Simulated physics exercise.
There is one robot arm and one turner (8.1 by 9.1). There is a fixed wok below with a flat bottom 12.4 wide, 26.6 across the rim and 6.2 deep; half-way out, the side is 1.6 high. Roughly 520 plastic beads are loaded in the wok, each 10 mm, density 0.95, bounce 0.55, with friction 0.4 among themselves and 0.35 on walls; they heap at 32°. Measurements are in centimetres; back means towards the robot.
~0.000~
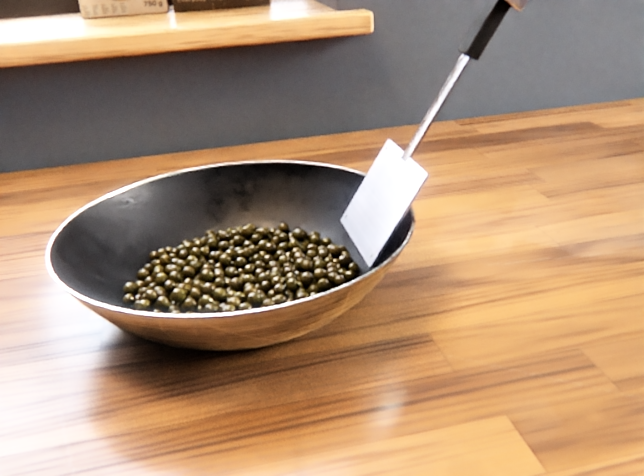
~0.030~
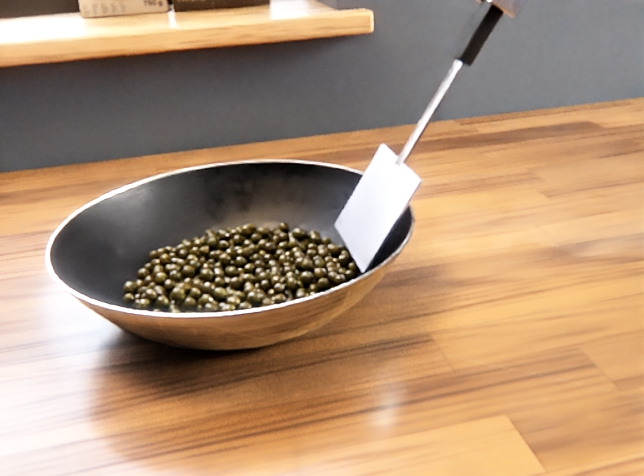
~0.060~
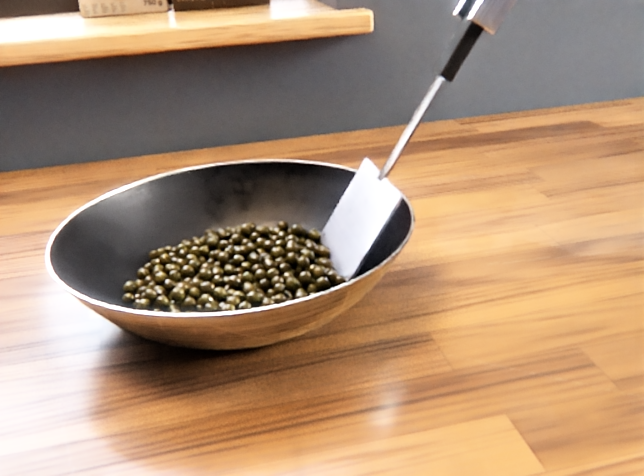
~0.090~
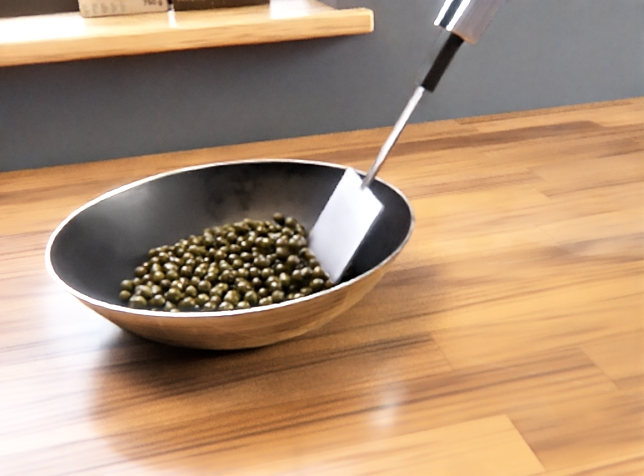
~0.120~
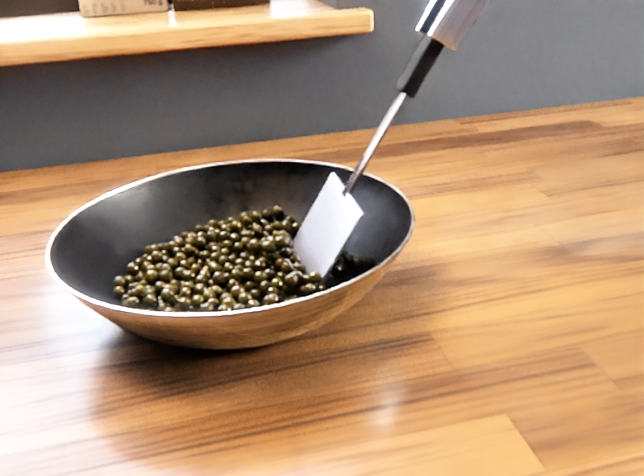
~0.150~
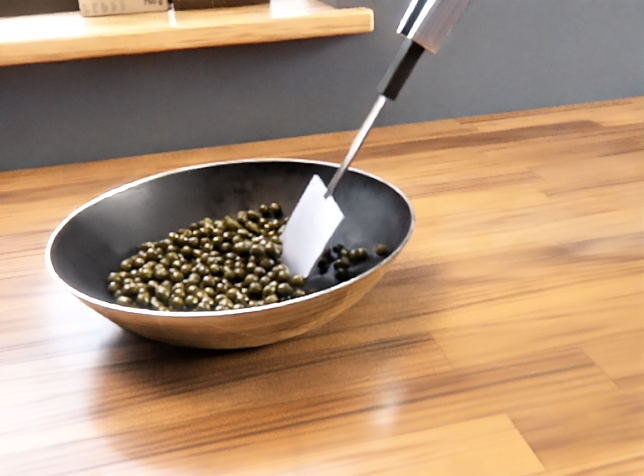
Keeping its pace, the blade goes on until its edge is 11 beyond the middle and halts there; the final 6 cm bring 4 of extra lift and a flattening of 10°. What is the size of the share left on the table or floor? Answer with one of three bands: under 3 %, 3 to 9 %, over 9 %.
Over 9 %.
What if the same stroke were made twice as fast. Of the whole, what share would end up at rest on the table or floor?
Near 40 %.
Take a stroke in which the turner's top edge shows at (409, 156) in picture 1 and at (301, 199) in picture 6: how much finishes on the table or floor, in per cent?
It works out to about 30 %, more or less.
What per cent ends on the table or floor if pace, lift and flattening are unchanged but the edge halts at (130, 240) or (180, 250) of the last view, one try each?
Try 1: Approx. 0 %; try 2: Approx. 0 %.
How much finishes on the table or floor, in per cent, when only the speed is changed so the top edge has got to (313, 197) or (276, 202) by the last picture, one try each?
First try around 25 %, second try around 30 %.
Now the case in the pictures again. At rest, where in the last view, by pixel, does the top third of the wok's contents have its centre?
Close to pixel (147, 275).
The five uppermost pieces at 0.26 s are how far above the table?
5 cm.
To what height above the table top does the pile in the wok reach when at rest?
Some 4.5 cm above the table.
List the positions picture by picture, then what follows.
Turner top edge at (408, 155), sloping 57°; upper third of the load around (238, 273), from x 130 to 355, top at y 230; 515 in the wok, in the first frame.
Turner top edge at (401, 161), sloping 57°; upper third of the load around (238, 272), from x 130 to 355, top at y 230, in the second frame.
Turner top edge at (383, 176), sloping 57°; upper third of the load around (241, 271), from x 130 to 350, top at y 225, in the third frame.
Turner top edge at (365, 186), sloping 57°; upper third of the load around (238, 271), from x 125 to 350, top at y 220, in the fourth frame.
Turner top edge at (347, 191), sloping 57°; upper third of the load around (227, 269), from x 120 to 370, top at y 210, in the fifth frame.
Turner top edge at (329, 194), sloping 57°; upper third of the load around (215, 271), from x 115 to 380, top at y 210; 515 in the wok, in the sixth frame.
By 0.26 s, sloping 57°, highest piece 5 above the table; 515 in the wok.
By 0.36 s, sloping 53°, highest piece 8 above the table; 514 in the wok, 1 on the blade or in flight.
By 0.61 s, sloping 47°, highest piece 8 above the table; 408 in the wok, 75 on the table or floor, 32 on the blade or in flight.
By 1.66 s, sloping 47°, highest piece 5 above the table; 408 in the wok, 107 on the table or floor.
Final count, 408 in the wok, 107 on the table or floor. That is 21 % on the table or floor.
